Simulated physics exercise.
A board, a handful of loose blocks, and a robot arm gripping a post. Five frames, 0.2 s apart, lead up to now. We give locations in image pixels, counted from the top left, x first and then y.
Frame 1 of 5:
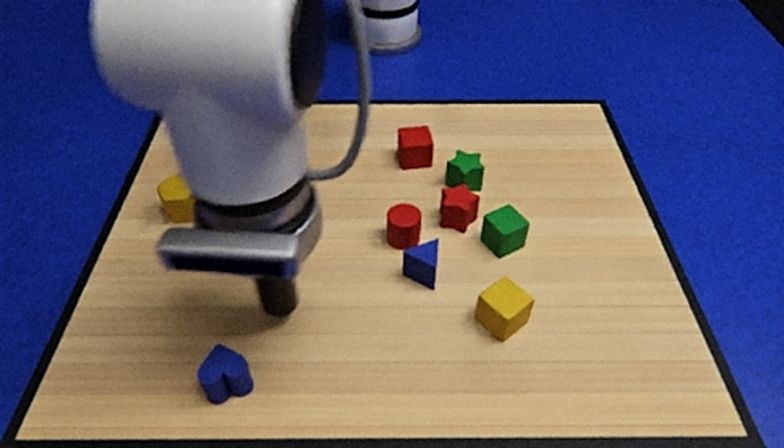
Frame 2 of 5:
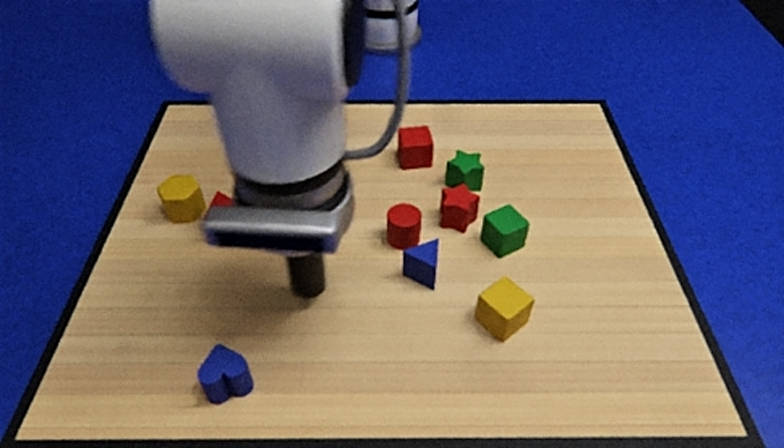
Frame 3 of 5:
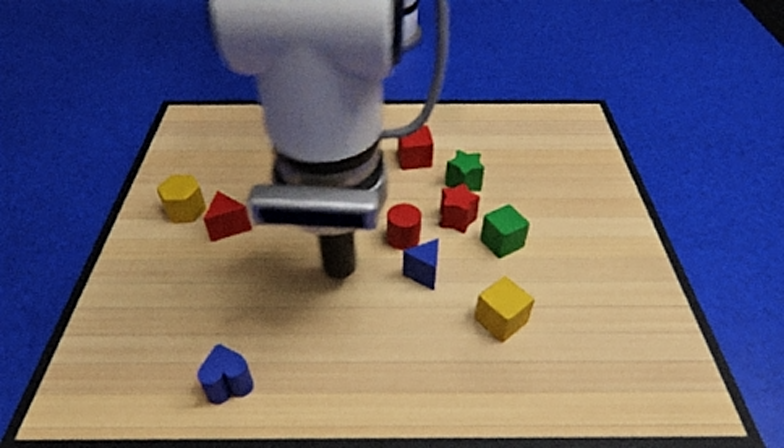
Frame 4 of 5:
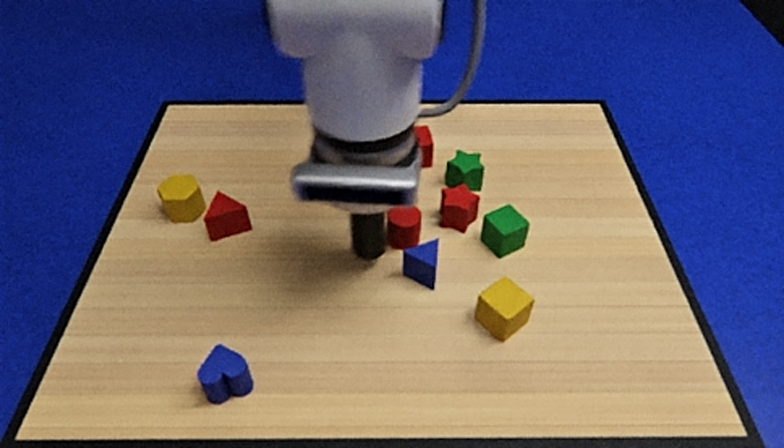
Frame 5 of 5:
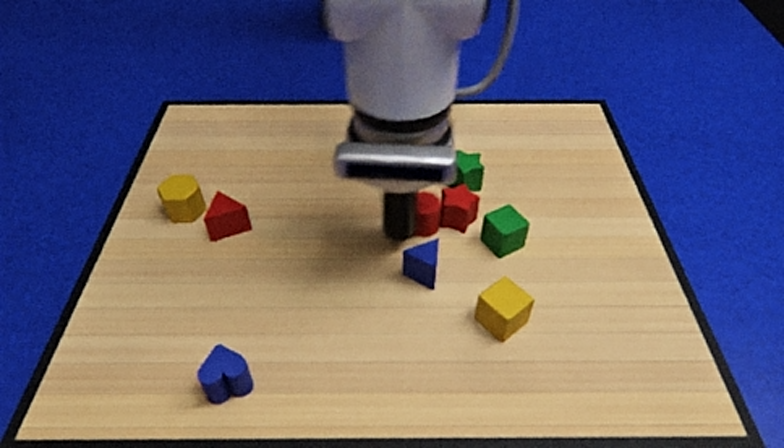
A white robot arm holding a dark post sweeps from the left toward the upper middle of a pale wooden board, nudging the red cylinder slightly rightward toward the red star. The board lies on a blue surface, seen from a fixed, raised viewpoint. Yellow and red blocks sit left, a blue heart lower left, and red, green, blue and yellow blocks at centre and right.
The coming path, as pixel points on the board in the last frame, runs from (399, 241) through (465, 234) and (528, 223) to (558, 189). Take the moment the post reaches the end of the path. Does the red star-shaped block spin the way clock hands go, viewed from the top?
In short: No.
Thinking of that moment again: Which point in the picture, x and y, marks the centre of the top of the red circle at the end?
Its top middle: (446, 188).
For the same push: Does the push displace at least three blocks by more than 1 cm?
I'd say yes.
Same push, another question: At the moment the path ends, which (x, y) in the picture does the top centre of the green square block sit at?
Near (551, 224).
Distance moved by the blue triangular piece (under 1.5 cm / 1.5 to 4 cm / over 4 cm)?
The block winds up within 1.5 cm of where it is now.
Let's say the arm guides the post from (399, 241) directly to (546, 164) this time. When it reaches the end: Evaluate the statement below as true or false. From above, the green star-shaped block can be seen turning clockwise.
False
What follows on the original path. One third of the way, post (468, 222); red circle (446, 188); red star-shaped block (479, 190).
Two thirds of the way, post (532, 211); red circle (446, 188); red star-shaped block (491, 185), turned 40° anticlockwise; green square block (551, 224), turned 85° clockwise.
At the end, post (561, 177); red circle (446, 188); blue triangular piece unmoved; red star-shaped block (491, 185), turned 40° anticlockwise; green square block (551, 224), turned 85° clockwise.
